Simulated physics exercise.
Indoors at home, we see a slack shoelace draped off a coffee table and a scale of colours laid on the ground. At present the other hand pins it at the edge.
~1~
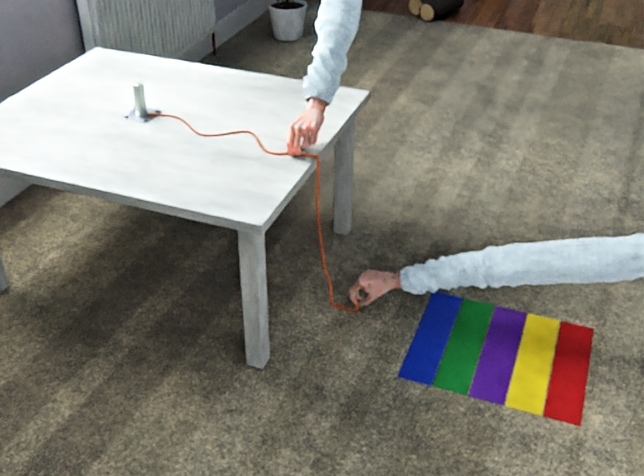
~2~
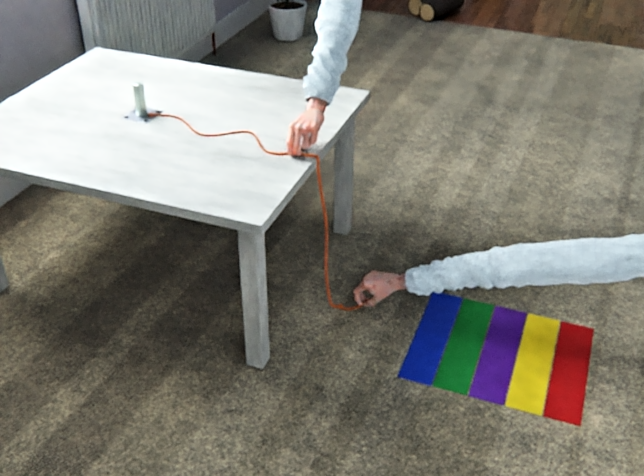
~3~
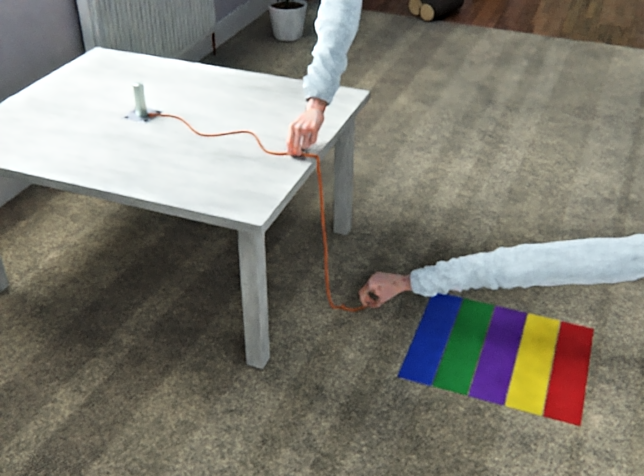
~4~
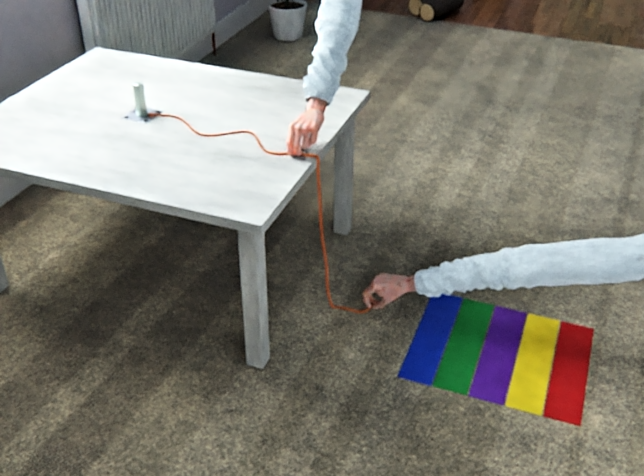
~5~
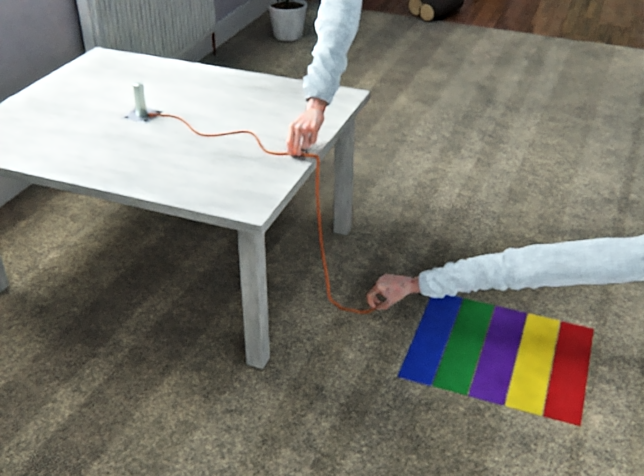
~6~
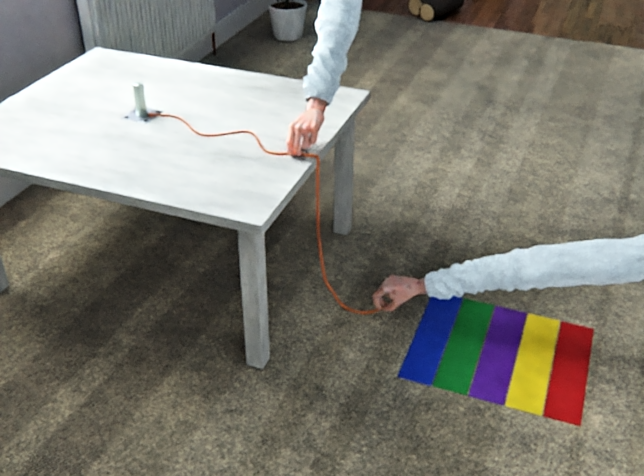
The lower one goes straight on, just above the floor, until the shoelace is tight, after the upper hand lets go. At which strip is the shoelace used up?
At the purple one.
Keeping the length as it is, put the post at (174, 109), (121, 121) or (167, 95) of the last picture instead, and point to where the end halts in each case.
Taking the tries in turn, you get (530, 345), (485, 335) and (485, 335).
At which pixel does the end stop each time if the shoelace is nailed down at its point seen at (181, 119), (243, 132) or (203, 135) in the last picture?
Taking the tries in turn: (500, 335), (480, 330) and (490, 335).
Early on, end near (441, 323); over blue.
Midway, end near (479, 332); over green.
At the end of the slack, end near (503, 338); over purple. It halts on the purple strip.
